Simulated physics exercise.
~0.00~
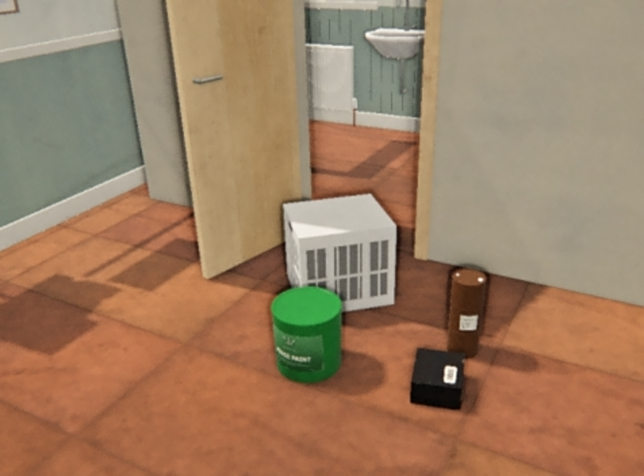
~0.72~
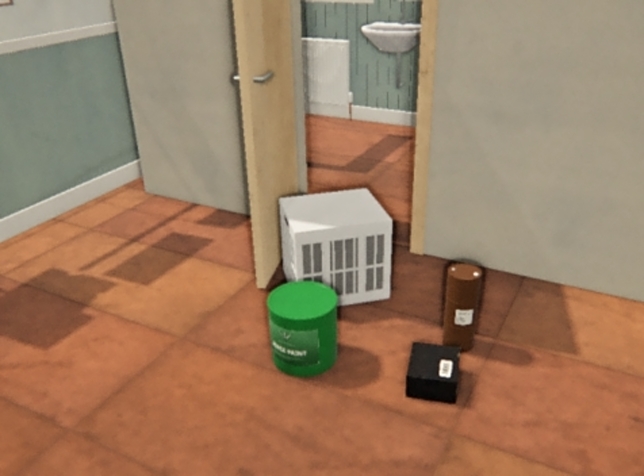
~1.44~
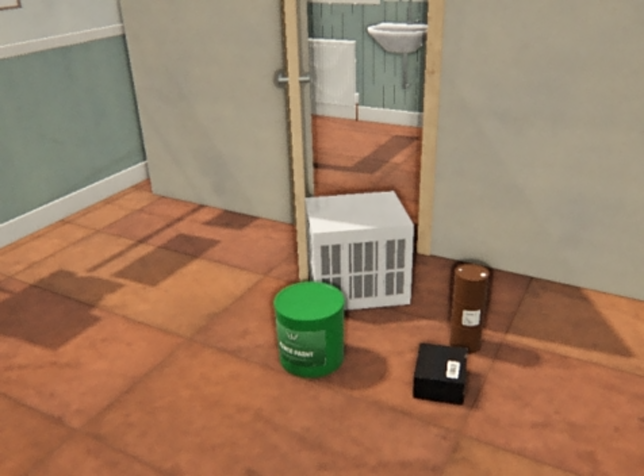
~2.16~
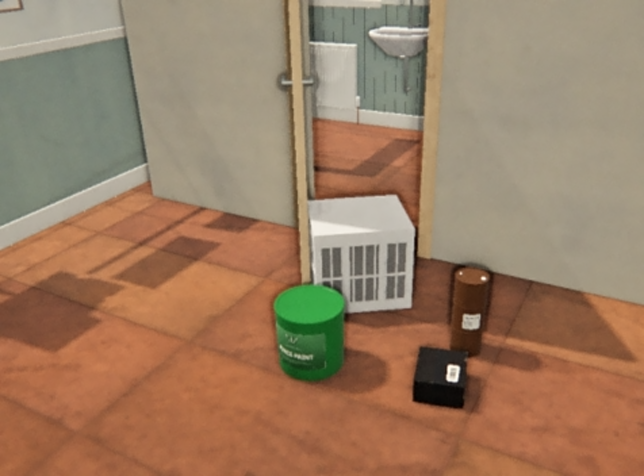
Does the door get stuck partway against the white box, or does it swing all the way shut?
It stops short. The door comes up against the white box, shifts it only a little, and is left standing well open.
